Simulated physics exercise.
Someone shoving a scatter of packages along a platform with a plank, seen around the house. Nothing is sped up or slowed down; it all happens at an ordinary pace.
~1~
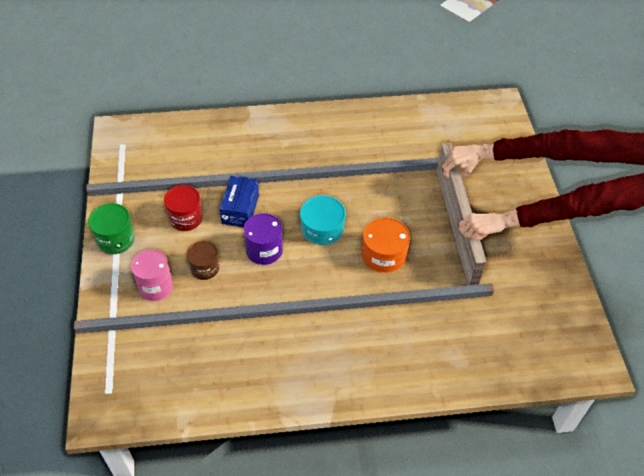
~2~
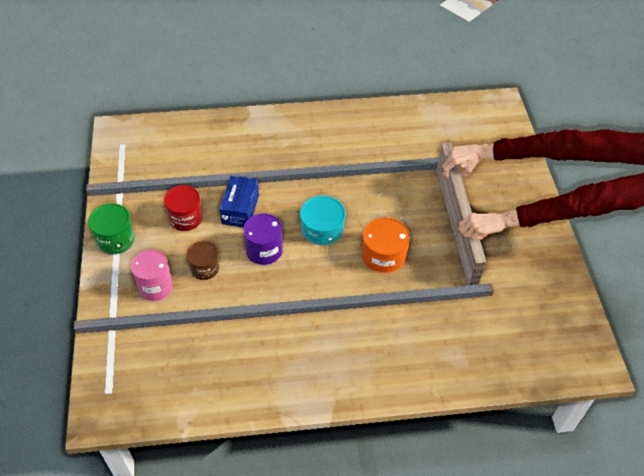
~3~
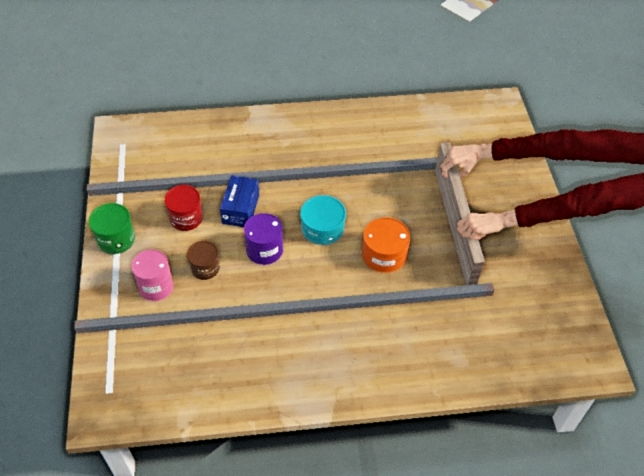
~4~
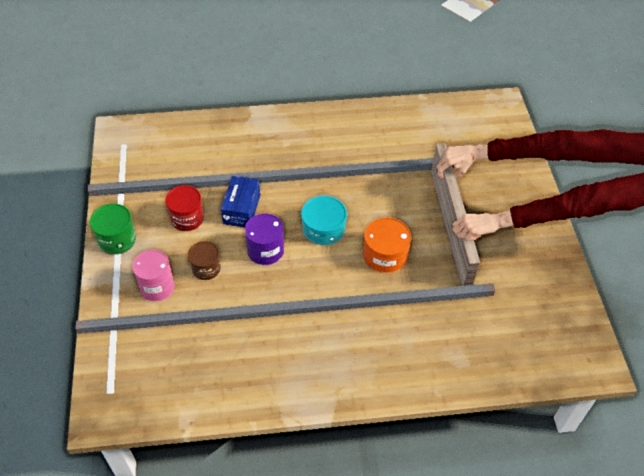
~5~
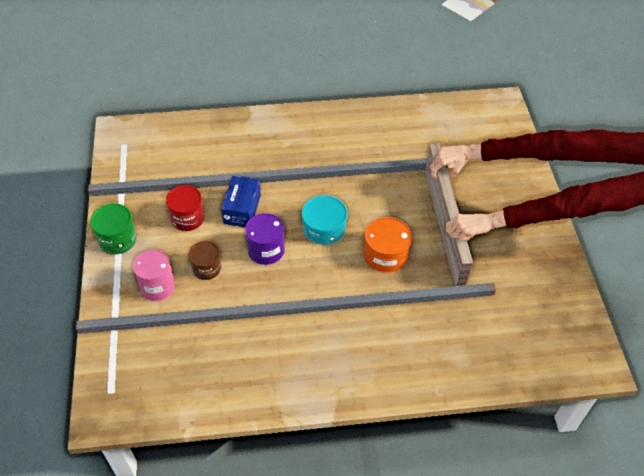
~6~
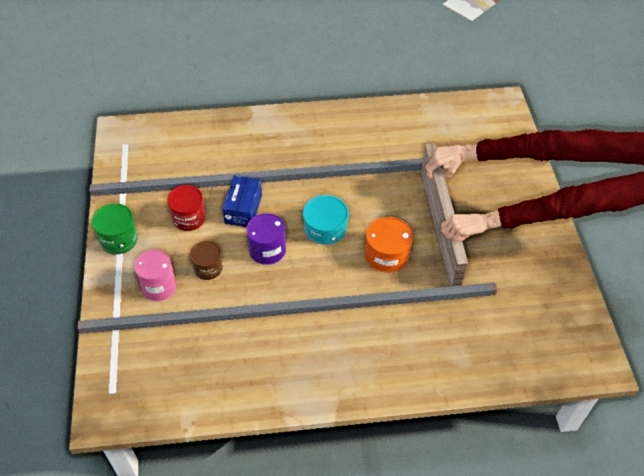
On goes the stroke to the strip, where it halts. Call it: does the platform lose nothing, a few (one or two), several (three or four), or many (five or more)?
It loses many, five or more.
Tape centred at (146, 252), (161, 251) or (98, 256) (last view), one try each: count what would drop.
Tallies in the order given: 3, 2, 8.
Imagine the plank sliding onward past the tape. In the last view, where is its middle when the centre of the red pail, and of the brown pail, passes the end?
(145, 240) and (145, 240), more or less.
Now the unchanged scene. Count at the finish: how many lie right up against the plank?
The count comes out at 3.
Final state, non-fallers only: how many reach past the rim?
The number would be 3.
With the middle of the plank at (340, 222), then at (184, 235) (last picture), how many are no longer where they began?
One spot: 2. Other spot: 8.
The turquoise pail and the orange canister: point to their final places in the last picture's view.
Close to (96, 230); the other close to (92, 271).
A little later, none off yet; green pail at rest near (116, 229); pink canister at rest near (156, 276); red pail at rest near (187, 209).
Next, none off yet; green pail shifted about its own width near (90, 234); pink canister shifted well along near (90, 295); red pail shifted well along near (121, 214).
When it is over, the number that fall off is five or more; down, purple canister, brown pail, red pail, pink canister and green pail.
